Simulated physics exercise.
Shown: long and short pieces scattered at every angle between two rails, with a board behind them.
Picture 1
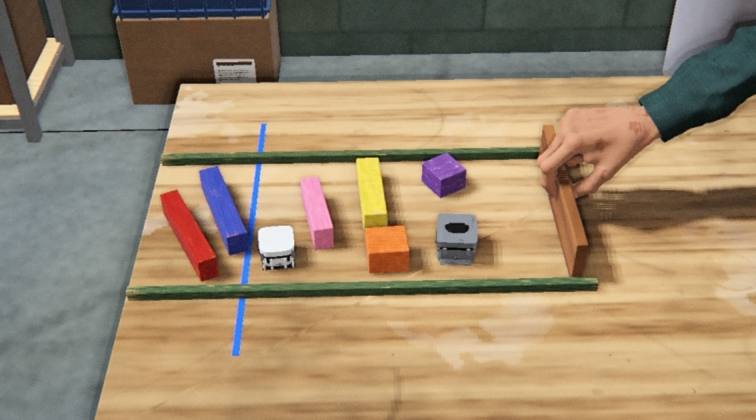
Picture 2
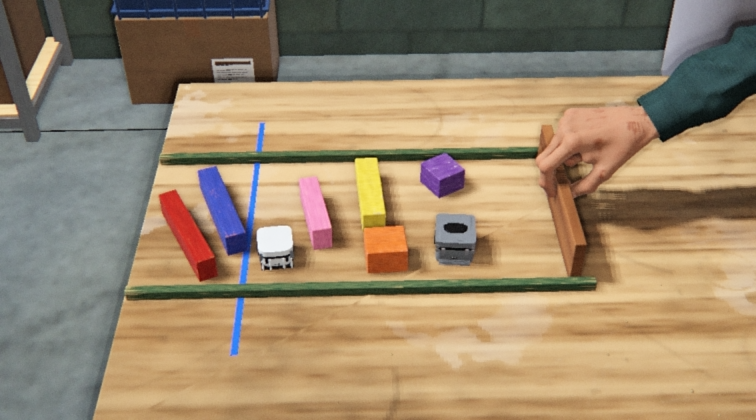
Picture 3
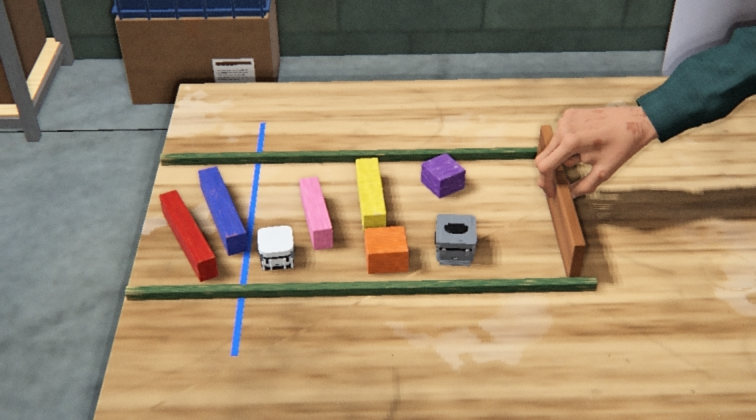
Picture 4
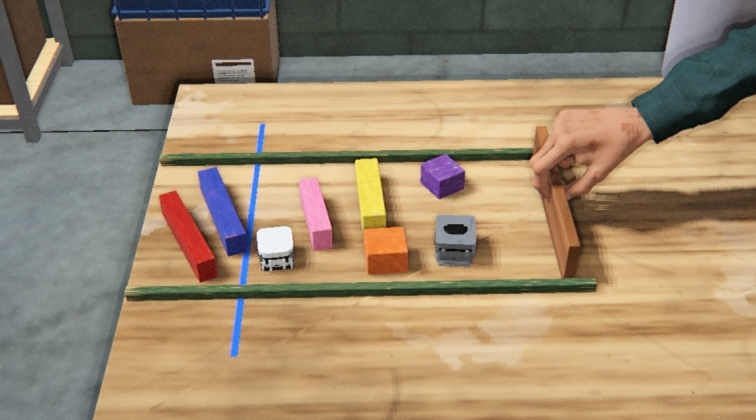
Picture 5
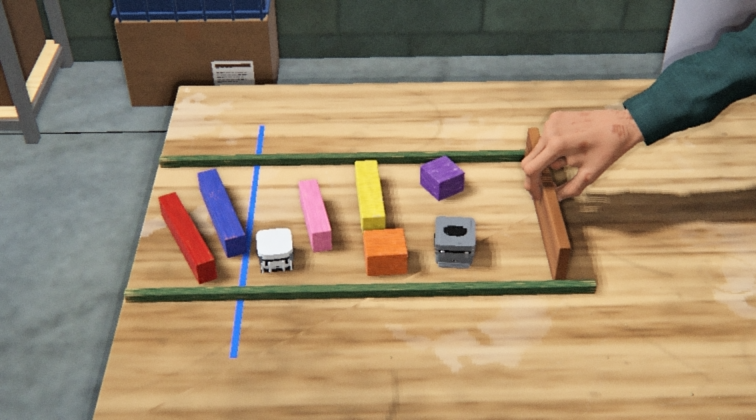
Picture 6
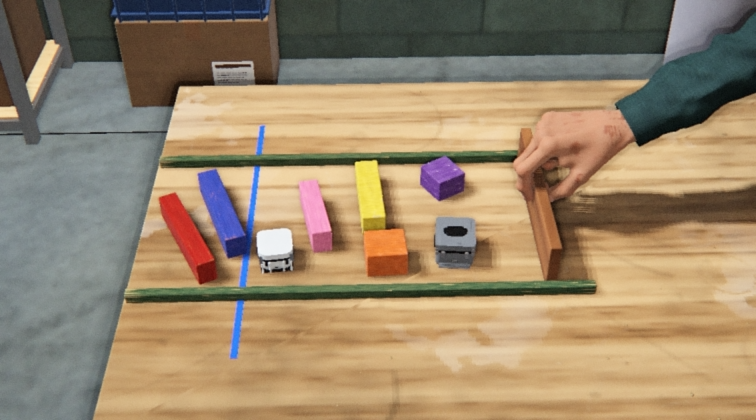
The footage shows coloured blocks, a white case and a grey case lying between two green rails across a blue tape line, while a hand holds a brown board at the right and slides it slightly left, the pieces staying still.
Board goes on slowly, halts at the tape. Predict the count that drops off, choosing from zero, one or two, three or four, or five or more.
One to two.
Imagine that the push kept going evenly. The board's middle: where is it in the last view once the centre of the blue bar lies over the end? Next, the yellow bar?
I'd say about (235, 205) for the first one and about (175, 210) for the second.
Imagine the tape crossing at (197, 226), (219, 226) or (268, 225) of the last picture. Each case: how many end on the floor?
The three tries give 5, 3 and 1.
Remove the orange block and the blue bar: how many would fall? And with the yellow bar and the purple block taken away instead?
The counts would be 0 and 1.
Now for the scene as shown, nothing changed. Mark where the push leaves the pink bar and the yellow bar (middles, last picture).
Pink bar at (194, 223), yellow bar at (220, 205).
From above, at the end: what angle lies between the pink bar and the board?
It measures close to 10 degrees.
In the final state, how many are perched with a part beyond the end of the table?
Number: 2.
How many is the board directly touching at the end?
The count in contact is 3.
Soon after, none off yet; red bar at rest near (187, 237); blue bar at rest near (222, 212); white case at rest near (276, 252).
Then, none off yet; red bar at rest near (187, 237); blue bar at rest near (222, 212); white case at rest near (272, 251).
Further on, none off yet; red bar moved a little near (148, 240); blue bar moved a little near (186, 211); white case moved well along near (191, 255).
At rest, the number that fall off is one or two; fallen, red bar.
